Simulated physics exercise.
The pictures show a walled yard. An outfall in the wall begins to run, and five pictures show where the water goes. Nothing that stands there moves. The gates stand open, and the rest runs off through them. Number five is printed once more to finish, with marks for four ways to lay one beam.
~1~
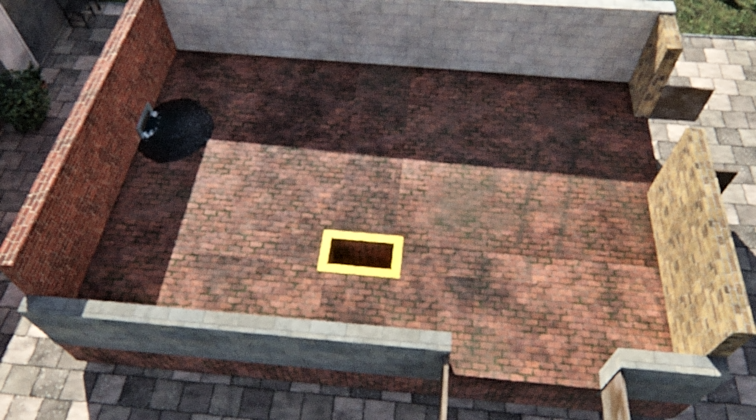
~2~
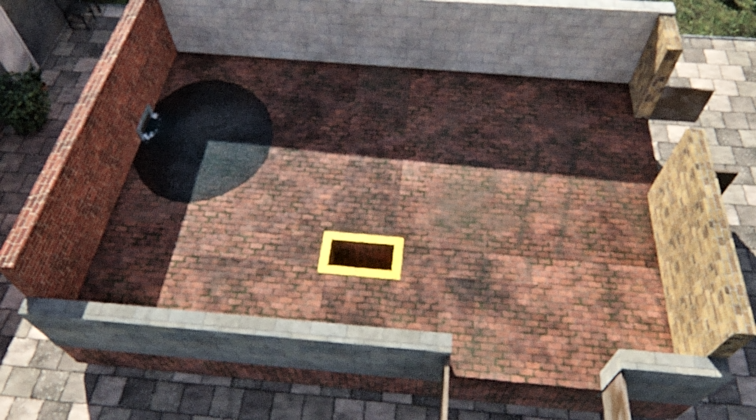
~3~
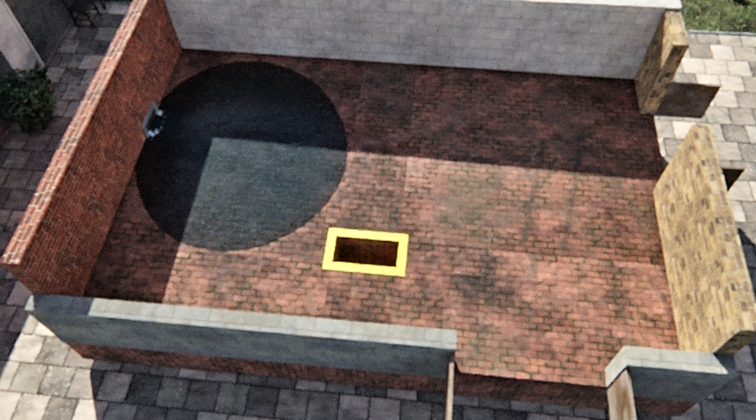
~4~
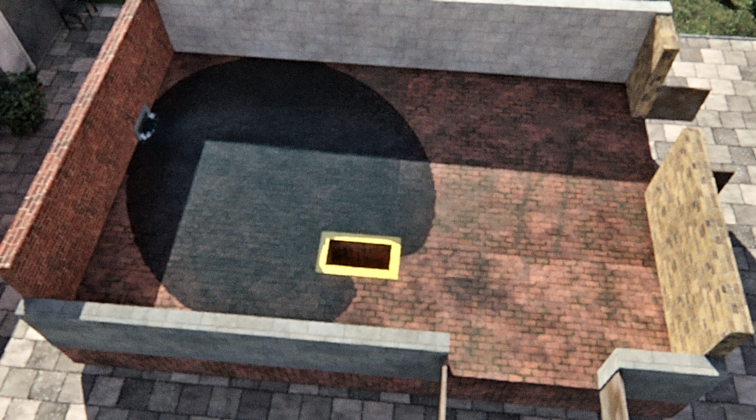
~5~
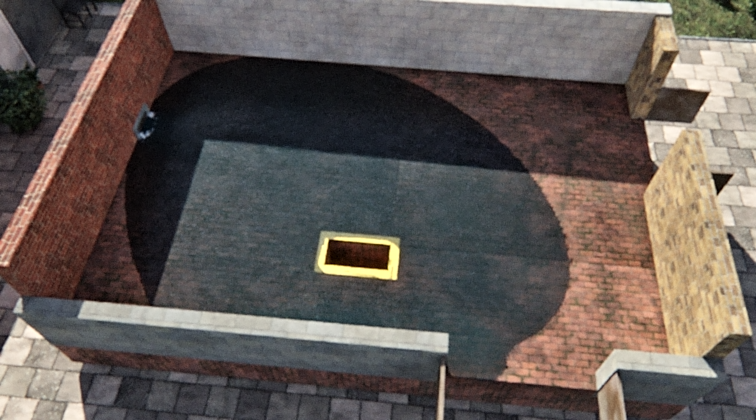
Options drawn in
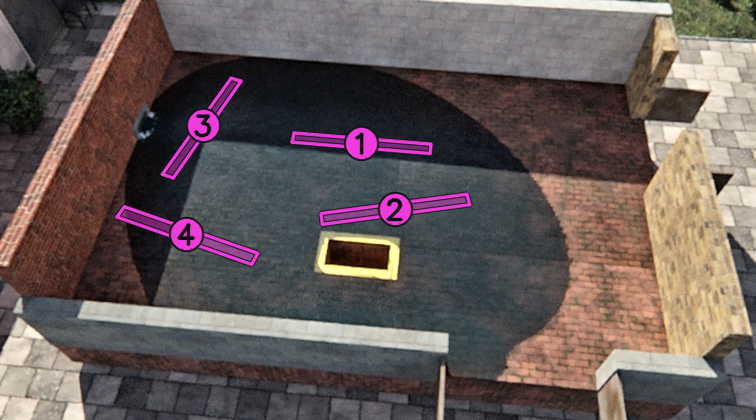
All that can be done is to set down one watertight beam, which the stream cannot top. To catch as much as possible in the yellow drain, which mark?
4 beats the others.
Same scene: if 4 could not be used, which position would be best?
That would be 1.
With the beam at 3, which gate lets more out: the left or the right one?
More leaves on the left.
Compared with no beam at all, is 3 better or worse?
It is worse.
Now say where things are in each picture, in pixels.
Outfall at (144, 121); yellow drain at (361, 254); open gate at (522, 364); open gate at (641, 153); water covers 3 % of the ground and shows as far out as (206, 118); yellow drain still dry.
Water covers 9 % of the ground and shows as far out as (261, 155); yellow drain still dry.
Water covers 22 % of the ground and shows as far out as (308, 218); yellow drain still dry.
Water covers 40 % of the ground and shows as far out as (409, 251); yellow drain taking water.
Water covers 62 % of the ground and shows as far out as (564, 265); yellow drain taking water.
On the marked copy, 1 from (293, 137) to (430, 148); 2 from (321, 218) to (468, 199); 3 from (167, 176) to (236, 79); 4 from (120, 211) to (254, 258).
With 1, about 24 % of the stream runs into the yellow drain, about 75 % out by the gates.
With 2, about 13 % of the stream runs into the yellow drain, about 87 % out by the gates.
With 3, about 15 % of the stream runs into the yellow drain, about 84 % out by the gates.
With 4, about 35 % of the stream runs into the yellow drain, about 64 % out by the gates.
